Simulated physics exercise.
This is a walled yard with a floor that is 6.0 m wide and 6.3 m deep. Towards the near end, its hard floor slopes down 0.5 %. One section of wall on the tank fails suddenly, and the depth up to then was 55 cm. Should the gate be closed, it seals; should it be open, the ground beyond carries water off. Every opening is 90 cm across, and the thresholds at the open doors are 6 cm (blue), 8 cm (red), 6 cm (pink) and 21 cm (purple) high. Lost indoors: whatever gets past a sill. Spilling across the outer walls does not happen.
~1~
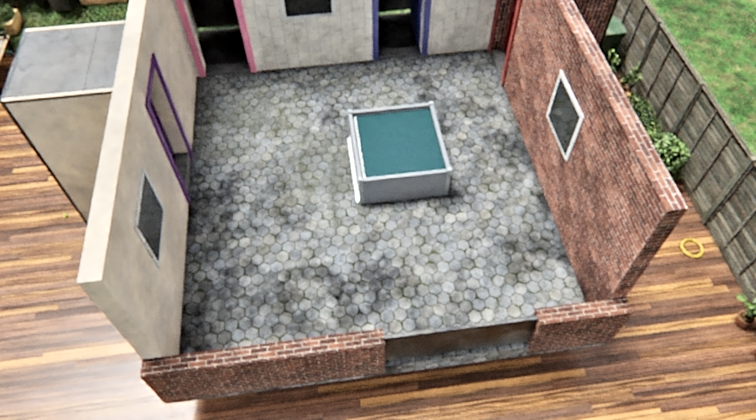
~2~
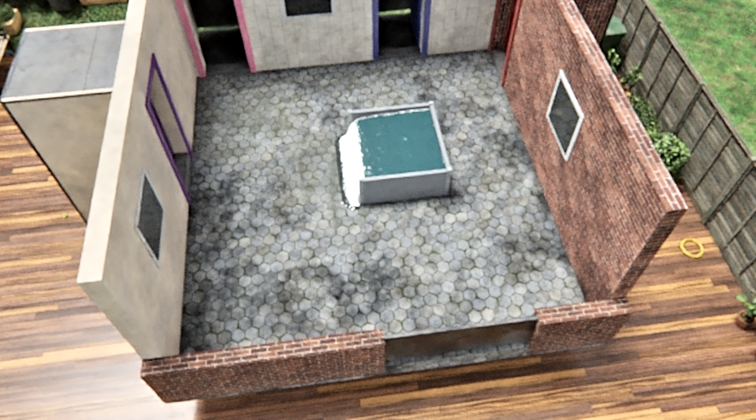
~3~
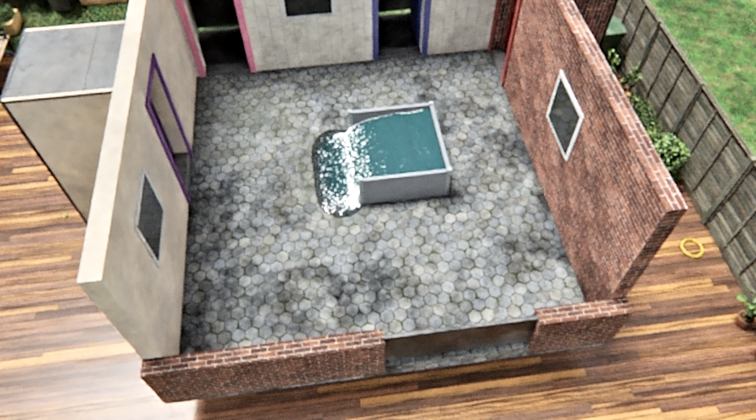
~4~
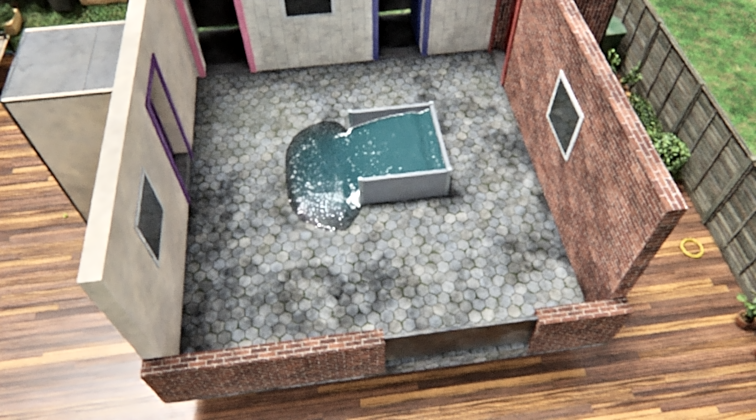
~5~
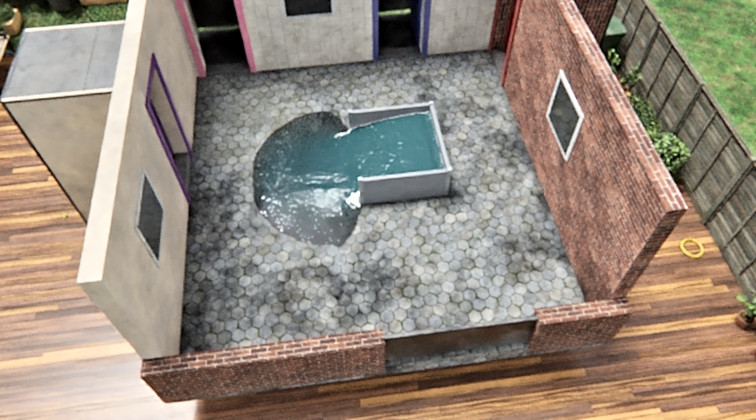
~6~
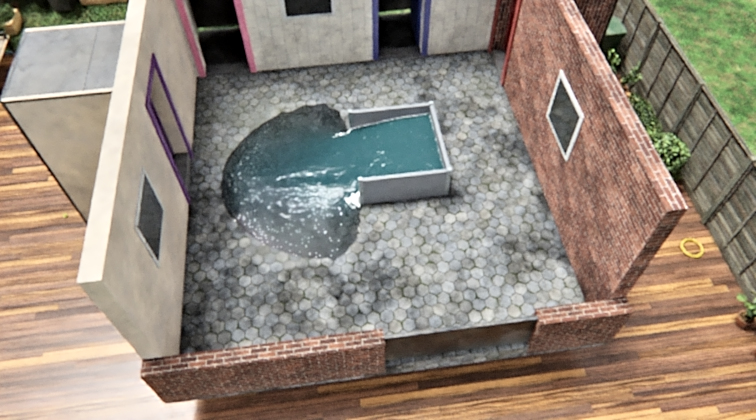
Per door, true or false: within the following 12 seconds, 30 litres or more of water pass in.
Blue door: False. Red door: False. Pink door: True. Purple door: False.
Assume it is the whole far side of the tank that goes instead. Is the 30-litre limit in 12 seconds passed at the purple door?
Then: Purple short of it.
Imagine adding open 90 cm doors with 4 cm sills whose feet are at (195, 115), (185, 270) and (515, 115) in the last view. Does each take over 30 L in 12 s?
First doorway gets there, second gets there, third falls short.
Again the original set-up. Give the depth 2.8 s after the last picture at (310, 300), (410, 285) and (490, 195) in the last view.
About 1, 0 and 0 cm.
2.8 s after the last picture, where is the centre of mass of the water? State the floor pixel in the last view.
Balance point at about (264, 195).
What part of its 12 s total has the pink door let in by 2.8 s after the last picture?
Around 50 percent.
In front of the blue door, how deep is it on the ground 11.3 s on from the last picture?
About 1.0 cm deep.
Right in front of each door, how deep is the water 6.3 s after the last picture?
Depths: Blue door 2 cm, red door 0 cm, pink door 5 cm, purple door 4 cm.
Then, 0.7 s after the last picture water covers 30 % of the floor and is deepest (26 cm) near (190, 195); blue door not reached, red door not reached, pink door not reached, purple door 25 cm at the sill, 1 L in.
Then, 1.5 s after the last picture water covers 35 % of the floor and is deepest (24 cm) near (190, 187); blue door not reached, red door not reached, pink door 3 cm at the sill, 0 L in, purple door 23 cm at the sill, 9 L in.
Then, 2.8 s after the last picture water covers 40 % of the floor and is deepest (20 cm) near (179, 377); blue door not reached, red door not reached, pink door 15 cm at the sill, 42 L in, purple door 11 cm at the sill, 11 L in.
Then, 6.3 s after the last picture water covers 80 % of the floor and is deepest (8 cm) near (587, 323); blue door 2 cm at the sill, 0 L in, red door not reached, pink door 5 cm at the sill, 82 L in, purple door 4 cm at the sill, 11 L in.
Then, 11.3 s after the last picture water covers 95 % of the floor and is deepest (6 cm) near (443, 152); blue door 1 cm at the sill, 0 L in, red door 4 cm at the sill, 0 L in, pink door 1 cm at the sill, 82 L in, purple door 2 cm at the sill, 11 L in.
